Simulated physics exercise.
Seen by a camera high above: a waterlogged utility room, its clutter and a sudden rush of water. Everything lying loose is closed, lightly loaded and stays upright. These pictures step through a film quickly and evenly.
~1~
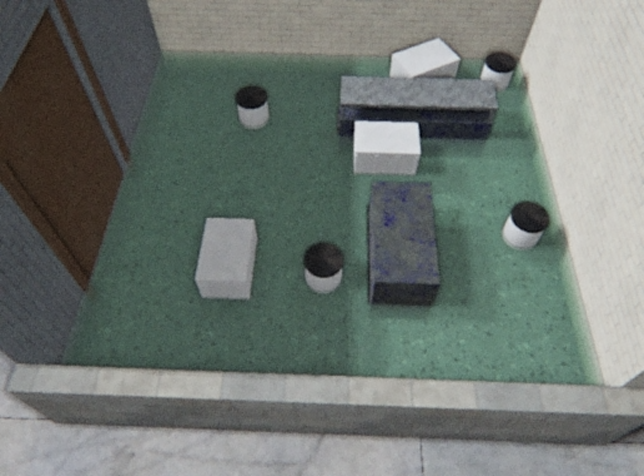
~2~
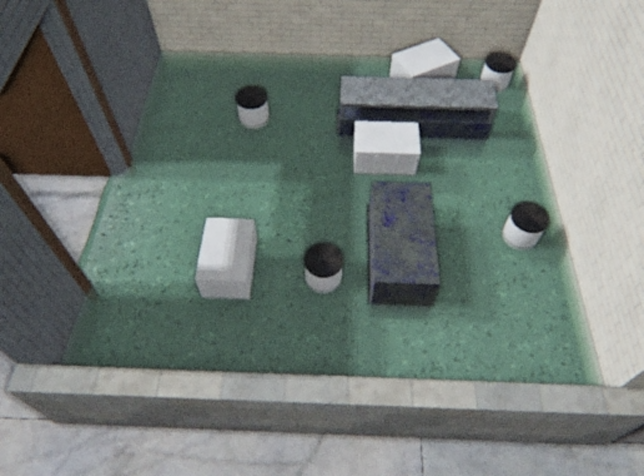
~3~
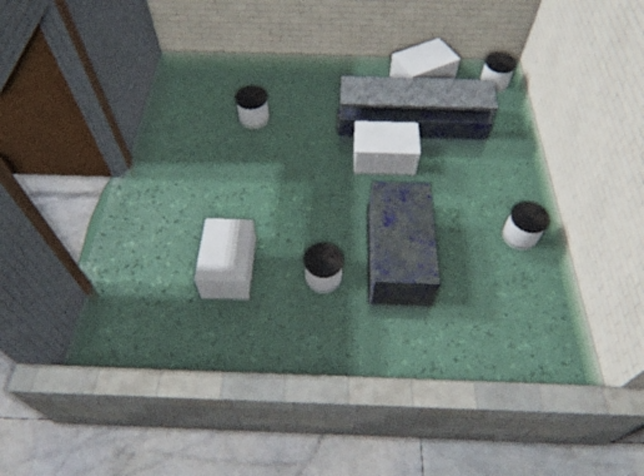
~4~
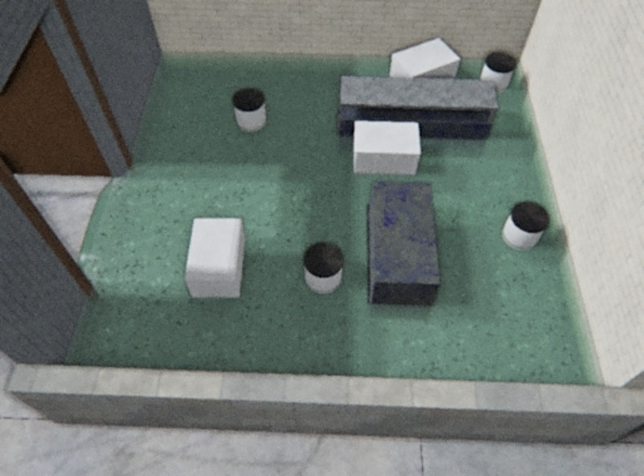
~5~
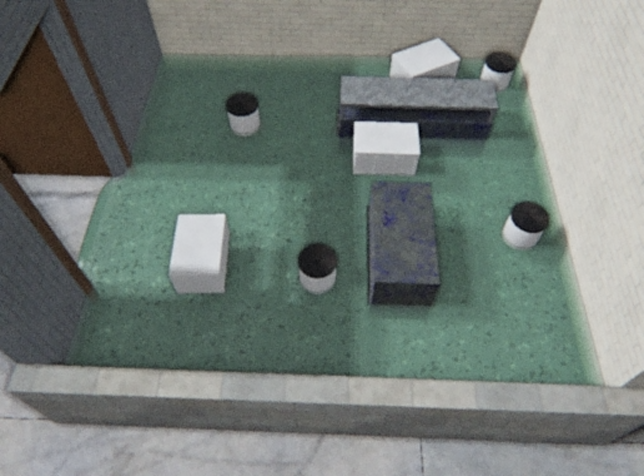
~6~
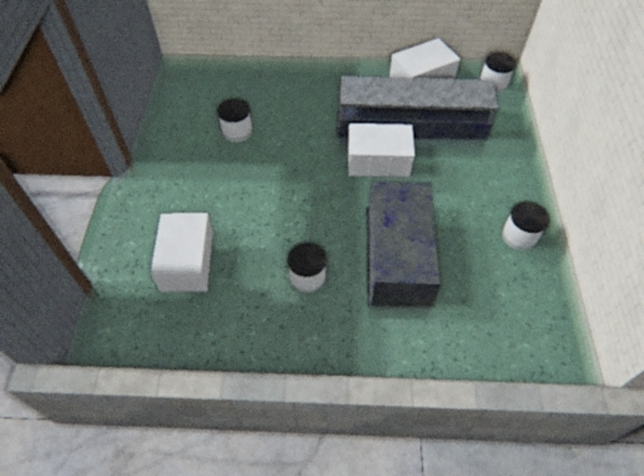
A walled utility room flooded with green water is seen from high above by a still camera. White boxes and four white pails with dark tops sit around a dark, blue-flecked block at centre-right and a long grey one at the back. A brown door at left opens, then the left-hand box and far-left pail drift left and slightly apart, followed by small leftward shifts of the near pail and middle box.
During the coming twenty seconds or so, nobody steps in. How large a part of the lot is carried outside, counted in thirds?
It is between one third and two thirds.
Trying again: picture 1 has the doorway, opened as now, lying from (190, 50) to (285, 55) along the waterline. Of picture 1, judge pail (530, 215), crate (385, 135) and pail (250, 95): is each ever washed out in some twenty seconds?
Retained - lost - lost.
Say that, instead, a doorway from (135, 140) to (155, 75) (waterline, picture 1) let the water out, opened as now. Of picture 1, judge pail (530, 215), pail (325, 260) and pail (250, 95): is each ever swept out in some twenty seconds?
First one held back, second held back, third flushed away.
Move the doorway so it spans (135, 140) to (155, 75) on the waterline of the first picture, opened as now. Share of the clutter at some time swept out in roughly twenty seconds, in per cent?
Around 60 in a hundred.
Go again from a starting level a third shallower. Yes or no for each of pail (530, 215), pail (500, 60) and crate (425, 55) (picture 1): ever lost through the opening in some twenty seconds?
Ordered answer: Retained; retained; retained.
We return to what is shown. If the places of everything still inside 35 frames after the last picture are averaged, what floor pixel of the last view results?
On the floor of the last picture, roughly (388, 140).
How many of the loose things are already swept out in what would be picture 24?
2.
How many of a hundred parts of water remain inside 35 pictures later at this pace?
42 %.
A moment on, 1 of 7 are out; 6 afloat.
Next, 2 of 7 are out; 5 afloat.
Later, 4 of 7 are out; 3 afloat.
In the end, 4 of 7 are out; 3 afloat.
